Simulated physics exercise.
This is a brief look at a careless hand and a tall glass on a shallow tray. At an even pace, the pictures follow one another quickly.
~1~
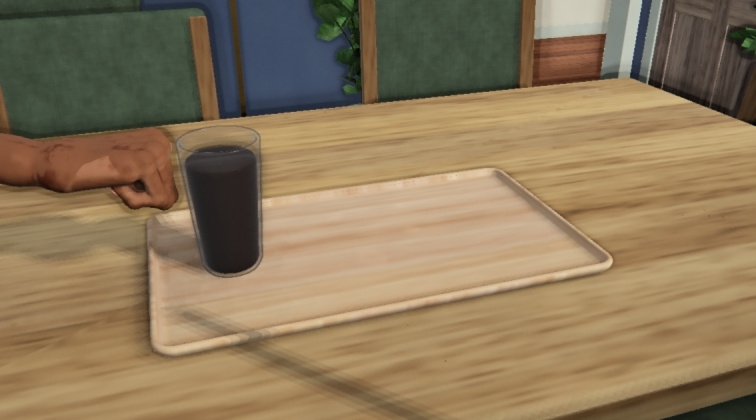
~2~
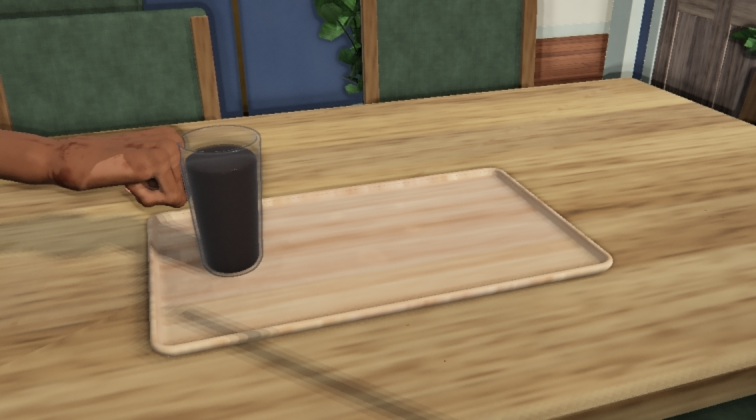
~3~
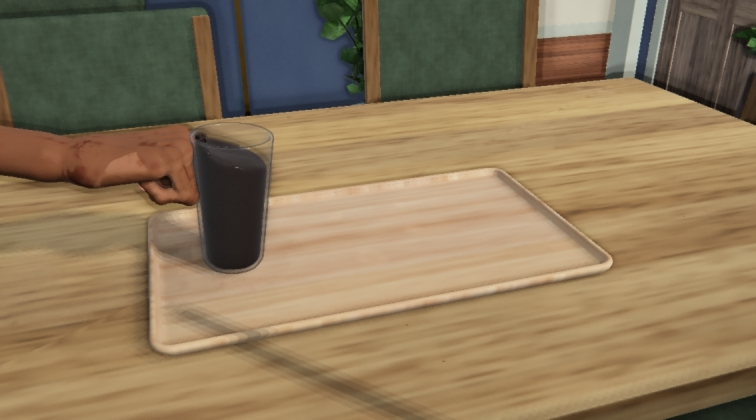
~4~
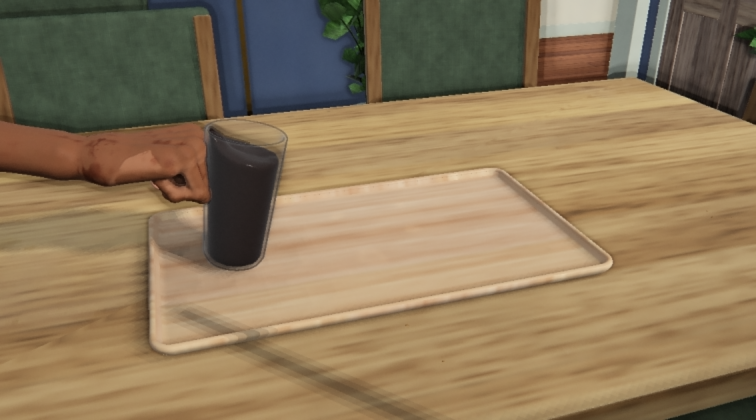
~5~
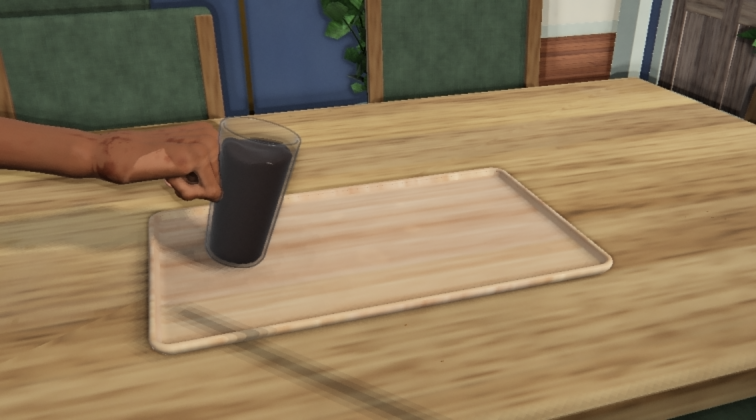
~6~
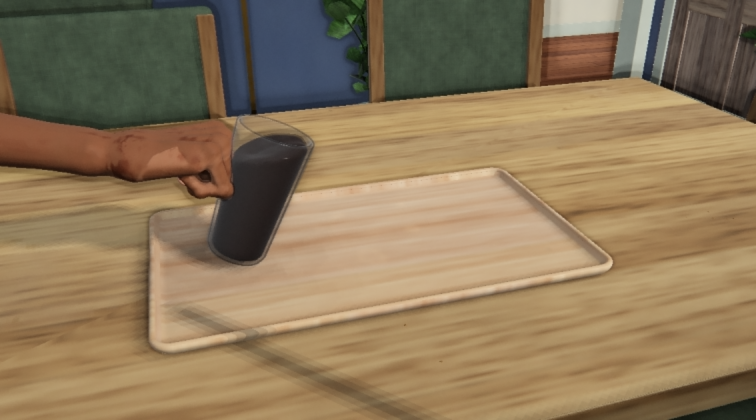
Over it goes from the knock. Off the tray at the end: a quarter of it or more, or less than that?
A quarter or more ends up off the tray.
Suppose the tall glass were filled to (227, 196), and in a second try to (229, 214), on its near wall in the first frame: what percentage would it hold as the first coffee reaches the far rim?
About 60 % for the first fill, about 60 % for the second.
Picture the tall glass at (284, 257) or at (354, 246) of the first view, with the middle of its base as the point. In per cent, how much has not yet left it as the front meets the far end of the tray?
It would be close to 65 per cent the first time and close to 75 per cent the second time.
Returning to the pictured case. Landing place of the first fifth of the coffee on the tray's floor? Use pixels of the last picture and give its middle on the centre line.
I'd mark it somewhere close to pixel (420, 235).
A moment on, the tall glass is falling and 99 per cent is in the glass, 0 on the tray and 1 above or beyond its rim.
Next, the tall glass lies on its side and 65 per cent is in the glass, 24 on the tray and 11 above or beyond its rim.
Then the tall glass lies on its side and 40 per cent is in the glass, 38 on the tray and 22 above or beyond its rim.
Later the tall glass lies on its side and 23 per cent is in the glass, 33 on the tray and 44 above or beyond its rim.
At rest 50 per cent is held by tray and glass, 50 is off the tray.
